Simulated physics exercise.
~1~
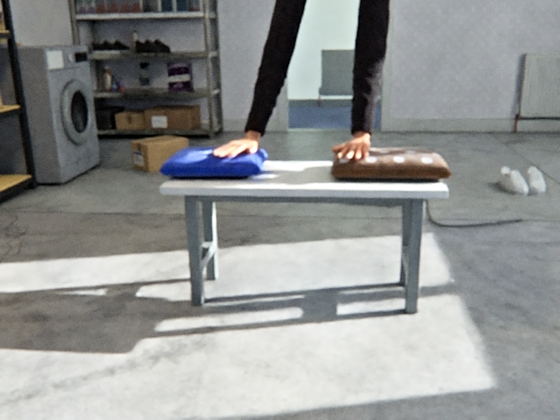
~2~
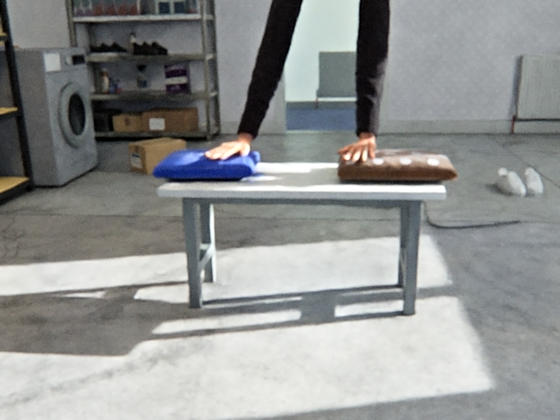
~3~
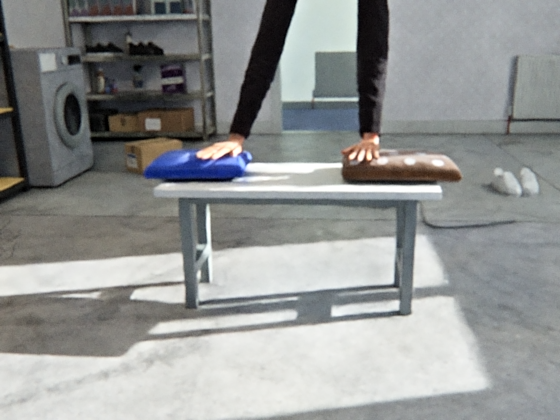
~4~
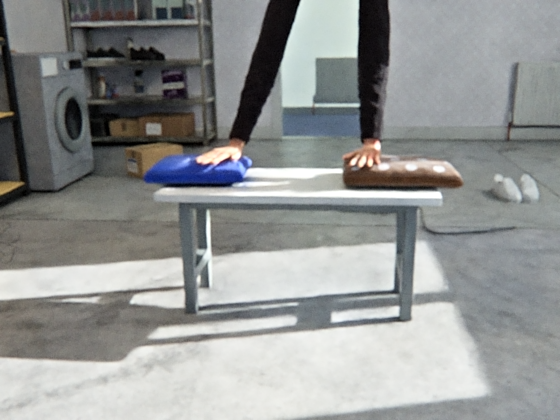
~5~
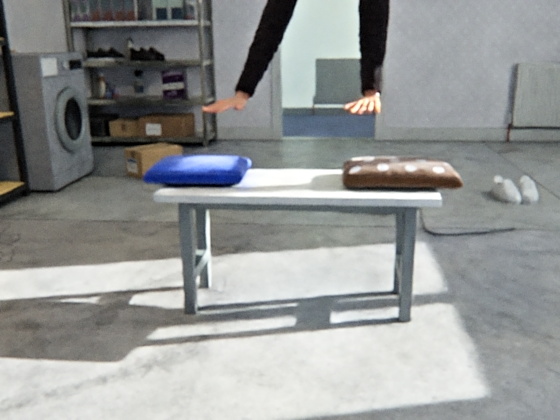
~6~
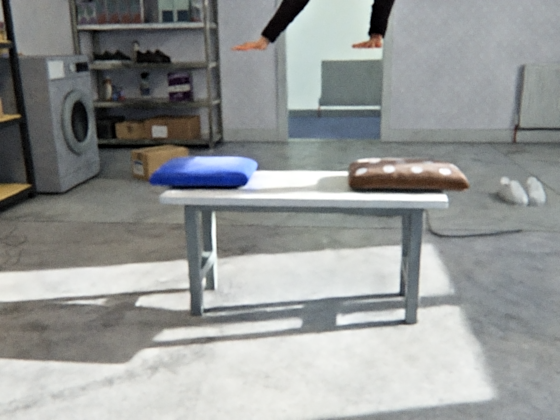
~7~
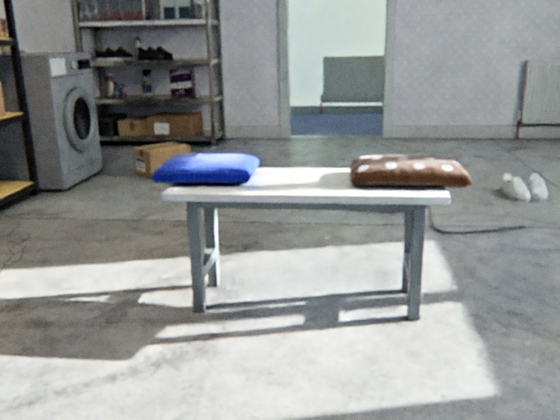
The clip opens on a pair of dark-sleeved arms reaching down to a low white-topped table, one hand pressed on a blue soft bag at the left and the other on a brown pillow with pale dots at the right. The hands push the two apart, the bag sliding slightly left and the pillow slightly right. They pause there, still resting on top. Then both hands lift off and draw up out of view as the camera sways a little. The bag and the pillow stay on the table, lying still near opposite ends.
